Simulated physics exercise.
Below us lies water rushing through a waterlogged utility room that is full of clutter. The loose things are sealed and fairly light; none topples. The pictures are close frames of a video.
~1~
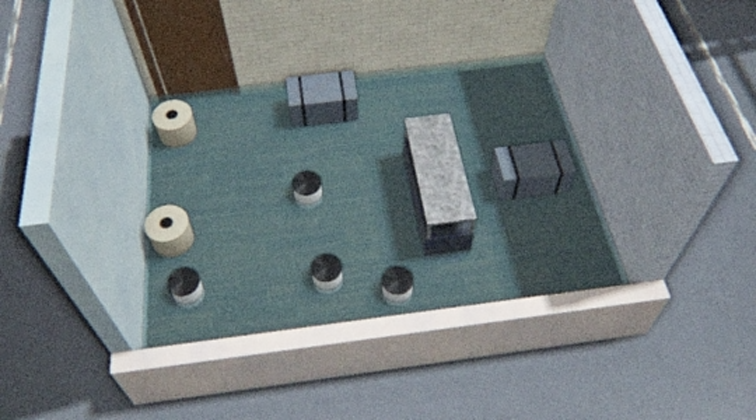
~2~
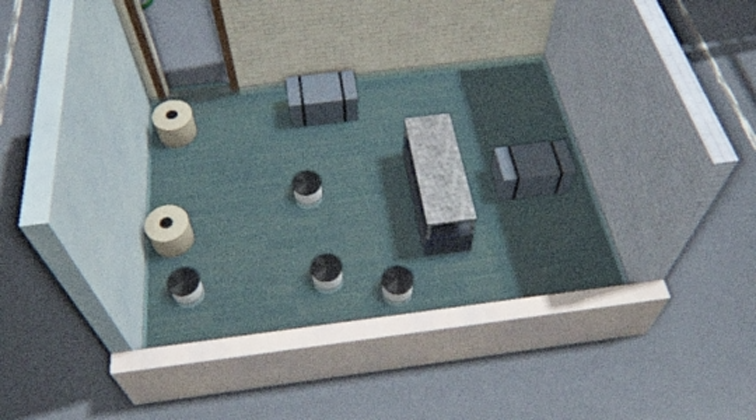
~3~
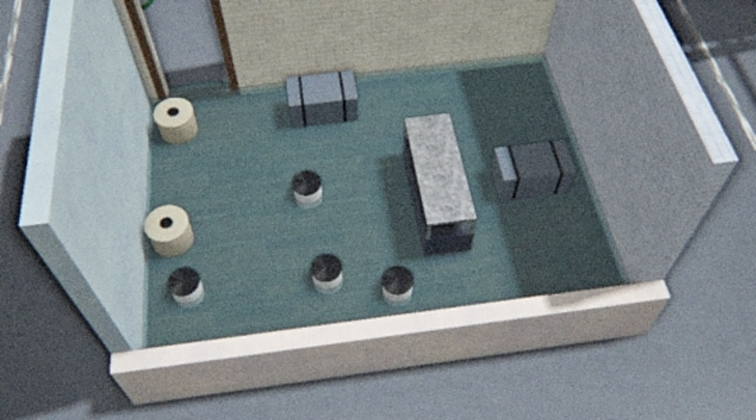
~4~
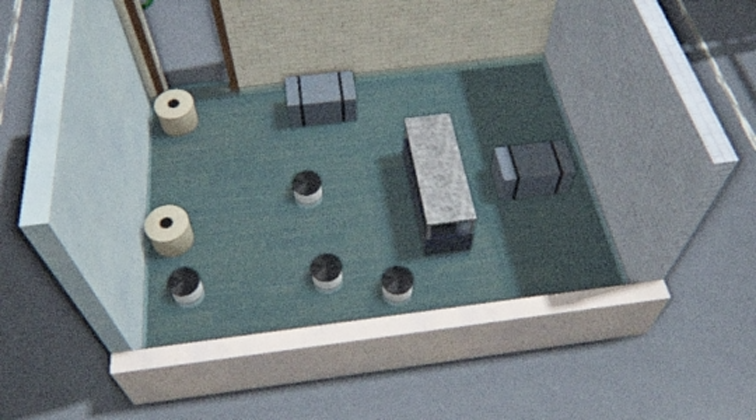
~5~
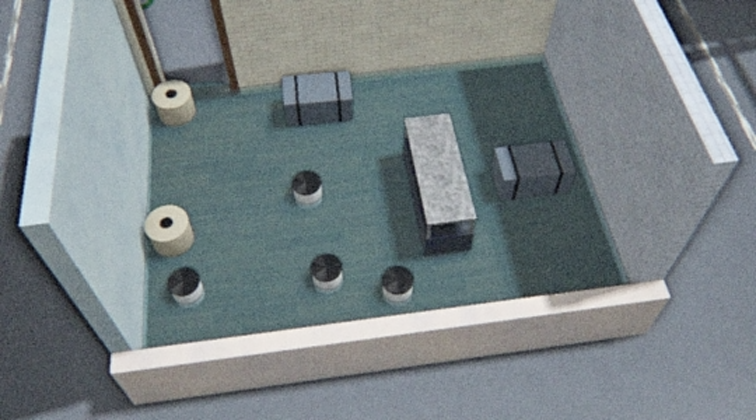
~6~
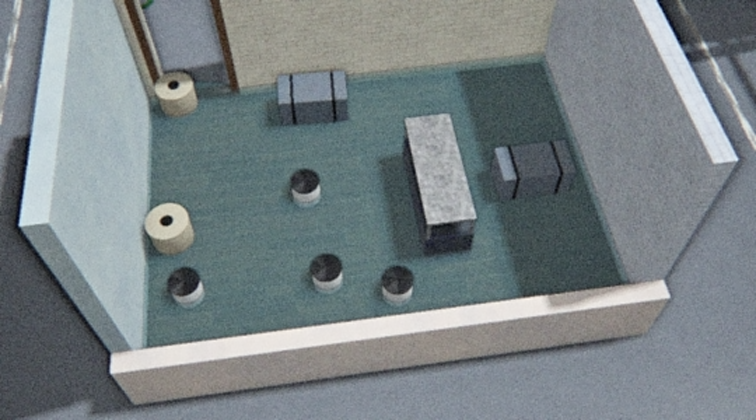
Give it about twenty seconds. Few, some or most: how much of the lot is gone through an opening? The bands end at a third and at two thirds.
That comes to between one and two thirds.
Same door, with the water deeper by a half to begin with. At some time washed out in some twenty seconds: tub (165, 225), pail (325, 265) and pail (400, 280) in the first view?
As listed: Out, still in, still in.
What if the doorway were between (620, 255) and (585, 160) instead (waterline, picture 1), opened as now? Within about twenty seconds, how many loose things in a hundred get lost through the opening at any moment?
Close to 40 %.
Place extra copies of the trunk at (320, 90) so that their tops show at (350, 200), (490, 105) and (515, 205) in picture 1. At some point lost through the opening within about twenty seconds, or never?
In that order: Stays, kept in, no.
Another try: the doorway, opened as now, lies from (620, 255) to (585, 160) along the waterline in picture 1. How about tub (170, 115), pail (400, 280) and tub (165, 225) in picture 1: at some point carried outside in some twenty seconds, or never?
One after the other: Left behind, out, kept in.
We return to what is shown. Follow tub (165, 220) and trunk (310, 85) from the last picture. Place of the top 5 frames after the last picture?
At about (162, 194) and (277, 83).
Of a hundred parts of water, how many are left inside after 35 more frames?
Near 68 in a hundred.
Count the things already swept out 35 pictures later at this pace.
I count 4.
A moment on, 1 of 8 are out; 7 afloat.
Next, 2 of 8 are out; 6 afloat.
Later, 4 of 8 are out; 4 afloat.
In the end, 4 of 8 are out; 1 afloat.
